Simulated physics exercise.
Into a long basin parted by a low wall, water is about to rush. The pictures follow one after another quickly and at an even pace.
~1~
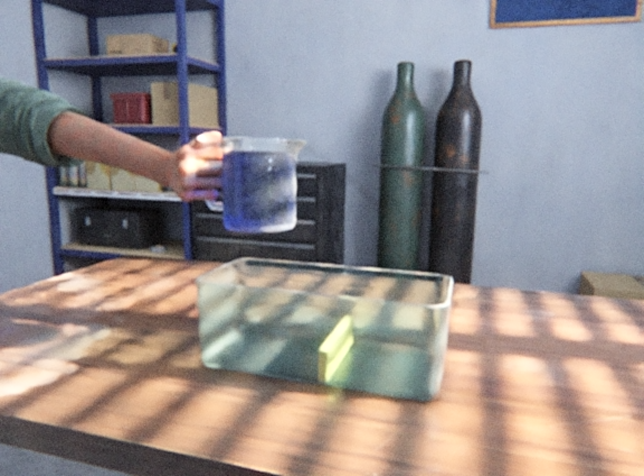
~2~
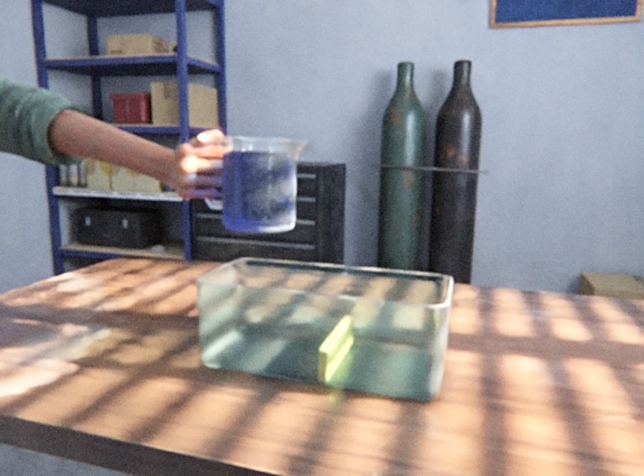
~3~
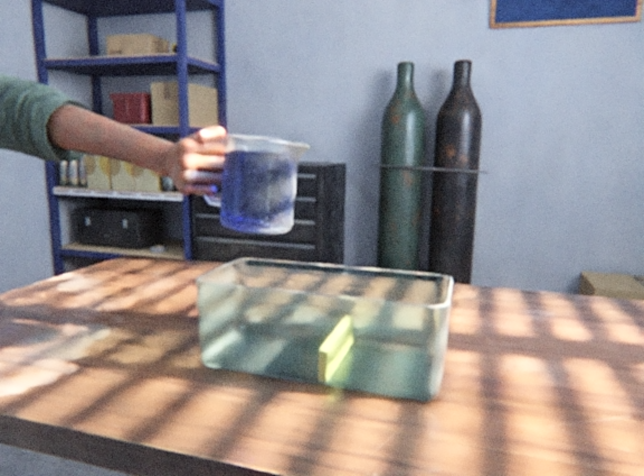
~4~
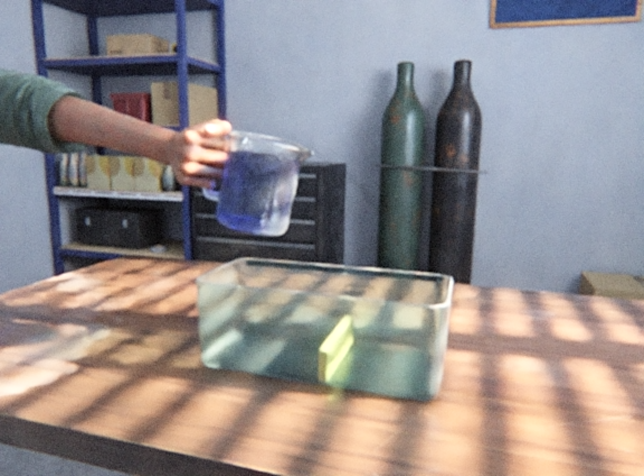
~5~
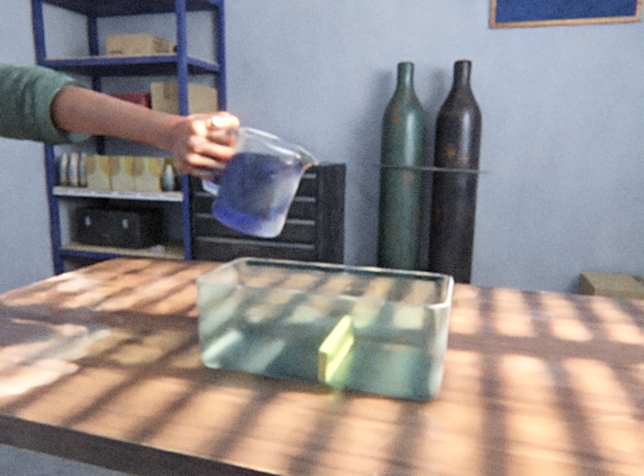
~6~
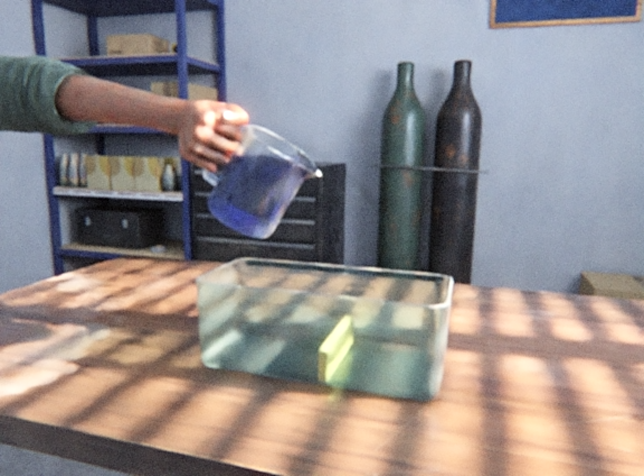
A hand in a green sleeve reaches in from the left, holding a clear jug of blue liquid above a wooden table striped with sunlight and shadow, seen from slightly above. Below sits a long glass basin with a low yellow-green wall inside; behind are blue shelves, dark drawers and two tall cylinders. The jug starts upright, then tilts steadily rightward, while the camera stays still.
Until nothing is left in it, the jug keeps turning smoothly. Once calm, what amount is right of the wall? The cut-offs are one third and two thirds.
The share right of the wall is the greater part, past two thirds.
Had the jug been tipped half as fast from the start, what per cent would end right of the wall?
Around 80 in a hundred.
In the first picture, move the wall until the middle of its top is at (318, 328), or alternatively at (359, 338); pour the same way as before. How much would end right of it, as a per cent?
95 %, then 30 %.
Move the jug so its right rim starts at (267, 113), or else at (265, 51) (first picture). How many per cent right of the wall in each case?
In turn 5 % and 35 %.
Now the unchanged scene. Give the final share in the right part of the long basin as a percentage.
That share comes out near 80 percent.
A moment on, the jug is tipped on its side and 63 per cent is still to pour, 0 is left of the wall and 15 right of it.
Next, the jug is tipped right over and 20 per cent is still to pour, 7 is left of the wall and 57 right of it.
Then the jug is tipped right over and 5 per cent is still to pour, 12 is left of the wall and 79 right of it.
Later the jug is tipped right over and 1 per cent is still to pour, 17 is left of the wall and 81 right of it.
In the end 19 per cent lies left of the wall, 81 right of it and 1 outside.
